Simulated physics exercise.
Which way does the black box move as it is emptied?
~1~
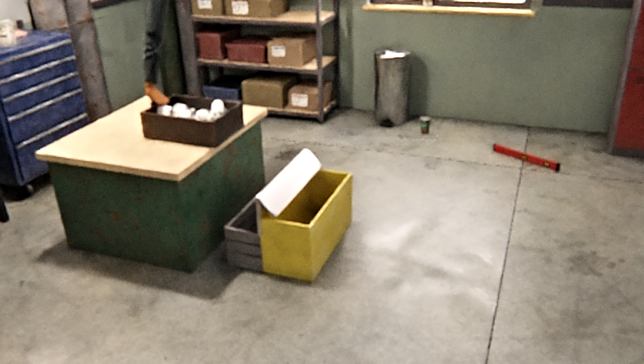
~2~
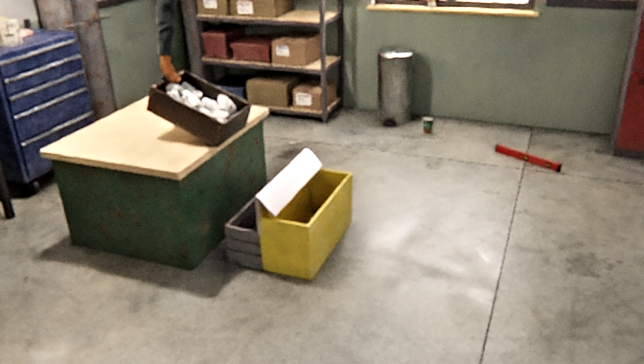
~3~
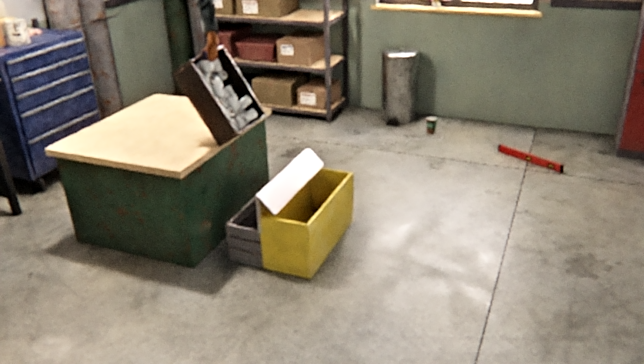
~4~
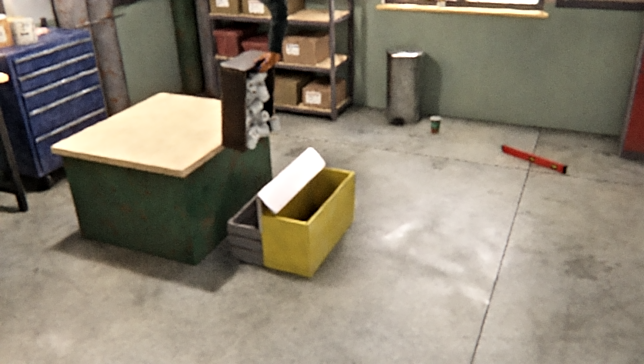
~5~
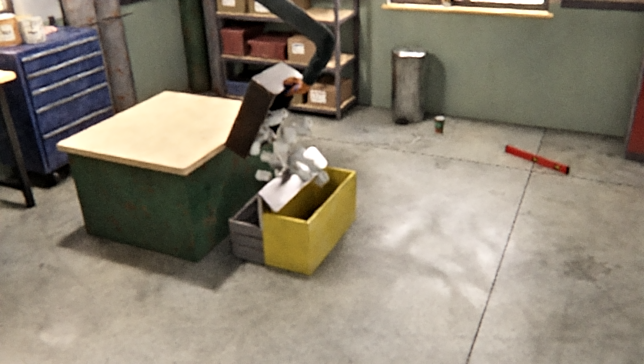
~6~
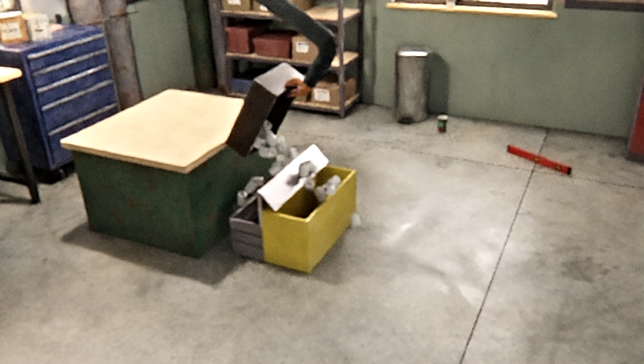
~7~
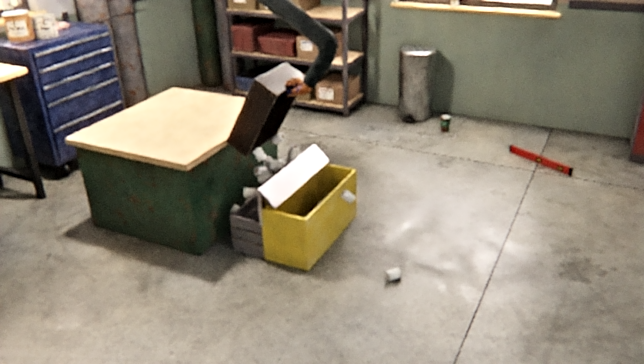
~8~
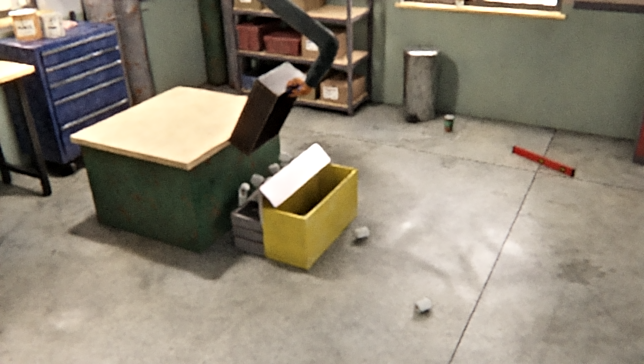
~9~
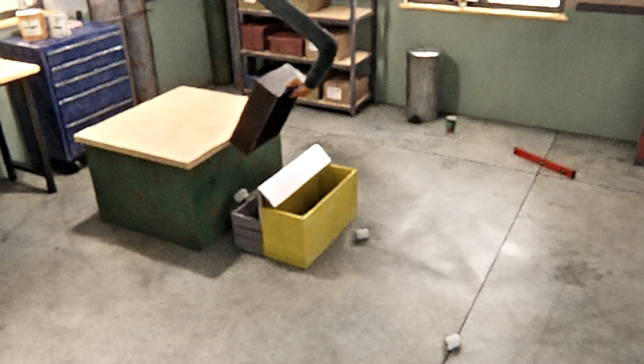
The black box moves to the right as the viewer sees it, tipping over the edge of the bench.
